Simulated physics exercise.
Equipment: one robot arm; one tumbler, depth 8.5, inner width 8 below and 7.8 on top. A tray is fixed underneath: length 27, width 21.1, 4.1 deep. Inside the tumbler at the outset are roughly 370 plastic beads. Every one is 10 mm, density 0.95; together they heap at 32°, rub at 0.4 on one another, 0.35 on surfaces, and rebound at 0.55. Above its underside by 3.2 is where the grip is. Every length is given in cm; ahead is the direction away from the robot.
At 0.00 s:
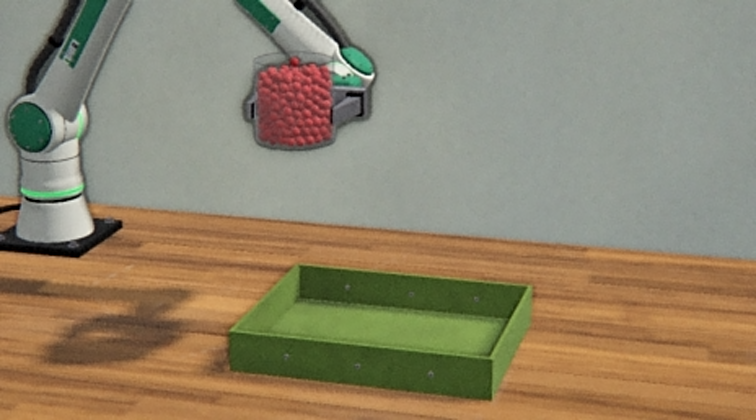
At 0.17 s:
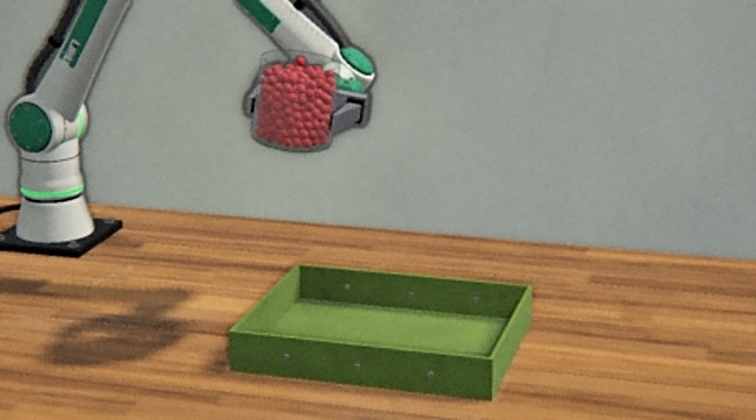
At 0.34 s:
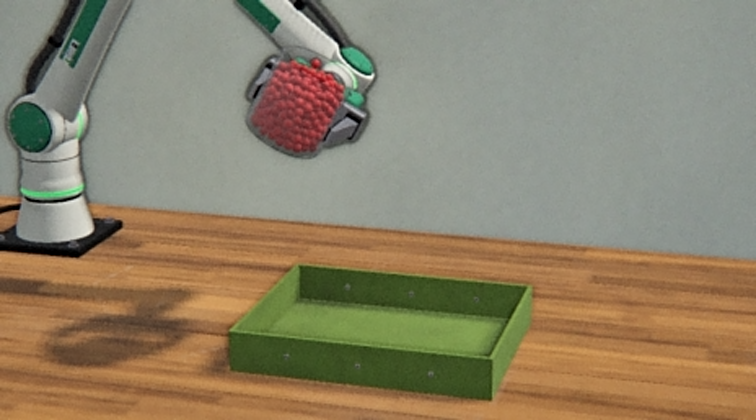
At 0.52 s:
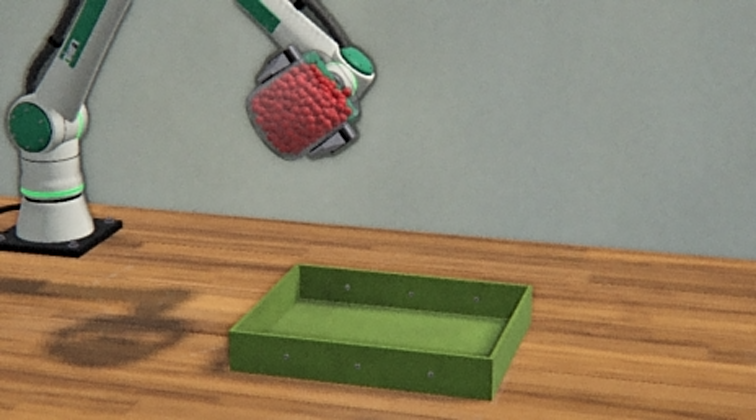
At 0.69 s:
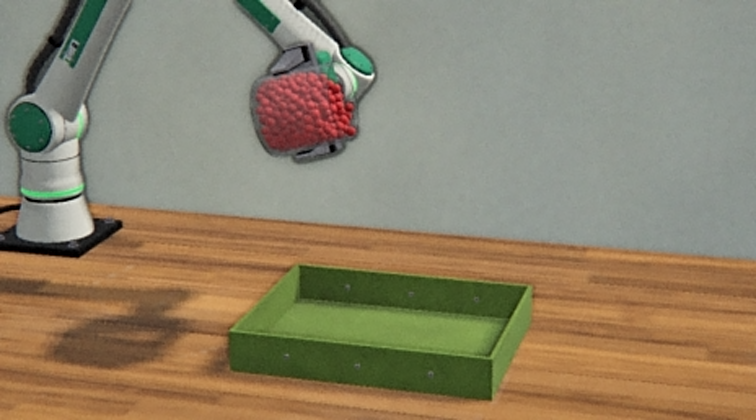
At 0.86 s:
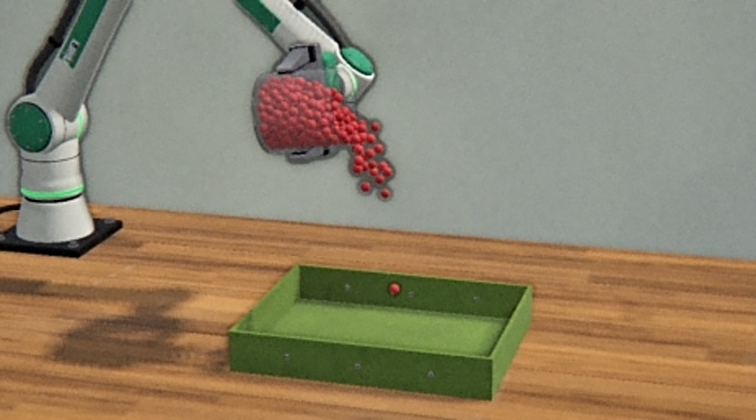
At the start, a robot arm holds a clear container full of small red balls upright, above and to the left of an empty green tray on a wooden surface. The arm tilts the container rightward until it lies nearly sideways, and several balls pour from its mouth, one reaching the tray.
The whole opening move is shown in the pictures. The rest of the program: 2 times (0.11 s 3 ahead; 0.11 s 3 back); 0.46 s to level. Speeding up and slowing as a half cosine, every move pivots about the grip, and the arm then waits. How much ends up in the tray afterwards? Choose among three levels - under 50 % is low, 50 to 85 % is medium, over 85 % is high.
The level is medium.
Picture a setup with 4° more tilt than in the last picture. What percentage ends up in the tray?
70 %.
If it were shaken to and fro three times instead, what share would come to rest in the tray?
In that case, some 70 per cent.
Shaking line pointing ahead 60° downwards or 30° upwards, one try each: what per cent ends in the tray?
First try about 30 %, second try about 65 %.
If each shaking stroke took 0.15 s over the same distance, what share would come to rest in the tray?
It would come to roughly 50 %.
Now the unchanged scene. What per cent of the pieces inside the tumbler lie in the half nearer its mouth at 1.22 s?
60 %.
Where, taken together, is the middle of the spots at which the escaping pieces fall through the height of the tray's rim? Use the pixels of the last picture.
Their middle sits near (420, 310).
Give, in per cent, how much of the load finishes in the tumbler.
35 percent.
After 1.22 s, tilted 82° forward, highest piece 26 above the table; 207 in the tumbler, 137 in the tray, 25 in flight or on a rim.
After 1.58 s, tilted 27° forward, highest piece 29 above the table; 228 in the tray, 132 in the tumbler, 5 on the table or floor, 4 in flight or on a rim.
After 1.96 s, level, highest piece 27 above the table; 232 in the tray, 132 in the tumbler, 5 on the table or floor.
After 3.01 s, level, highest piece 27 above the table; 232 in the tray, 132 in the tumbler, 5 on the table or floor.
At rest, 232 in the tray, 132 in the tumbler, 5 on the table or floor. That is 63 % in the tray.
